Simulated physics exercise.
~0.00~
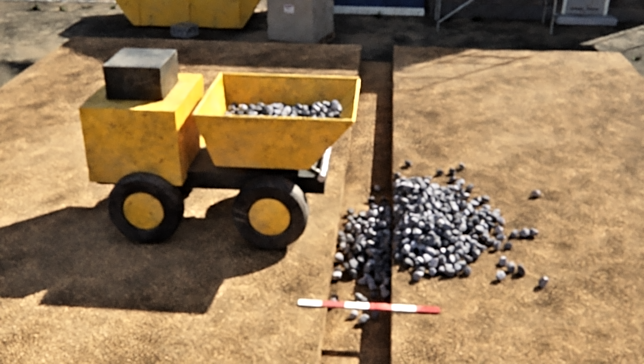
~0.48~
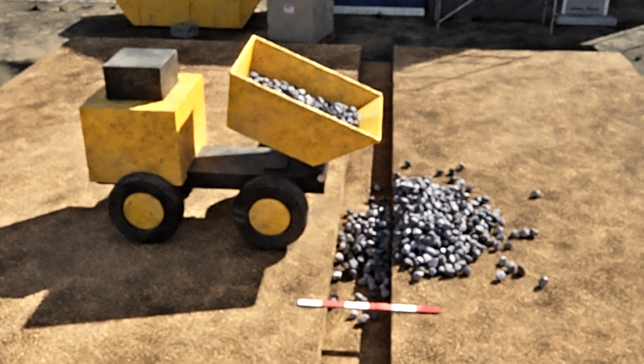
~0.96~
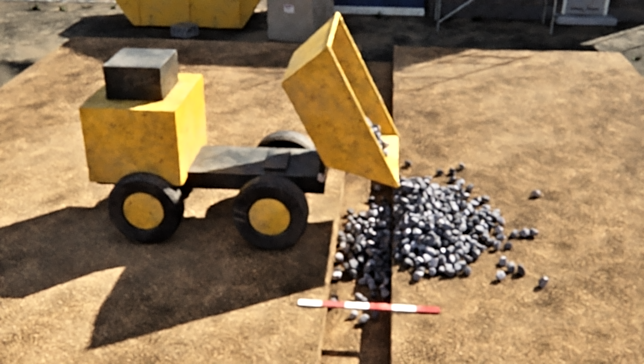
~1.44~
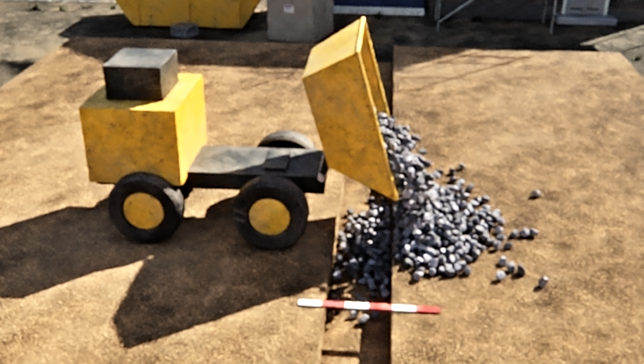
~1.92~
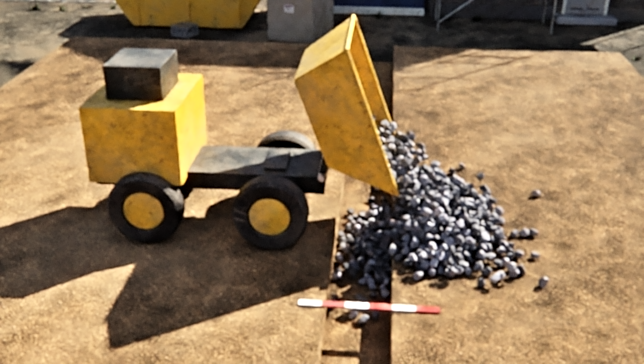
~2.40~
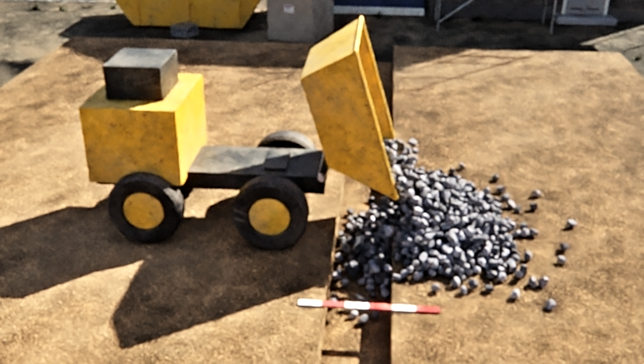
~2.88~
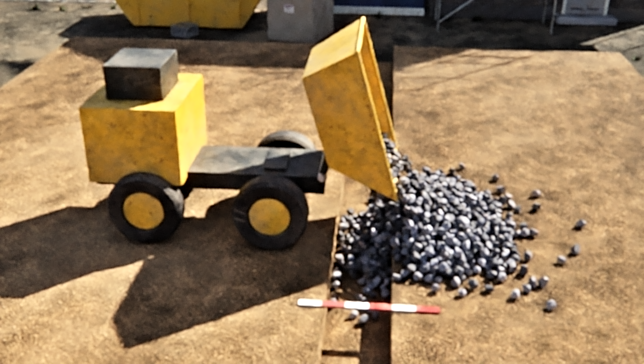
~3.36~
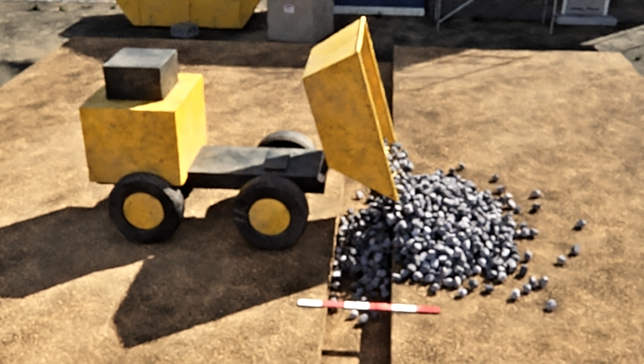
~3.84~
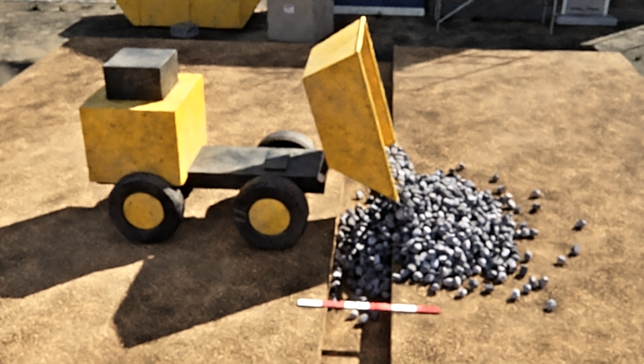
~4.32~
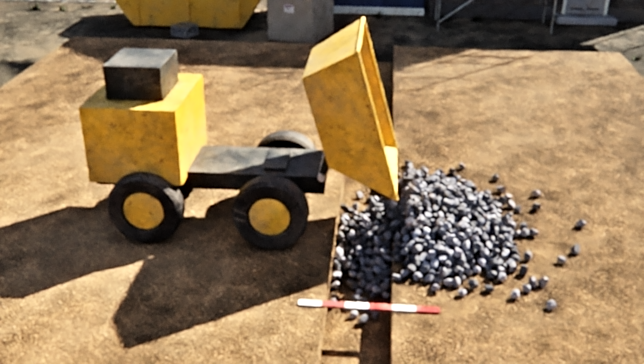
A yellow dumper tips its body and pours grey stones onto the pile across the trench.
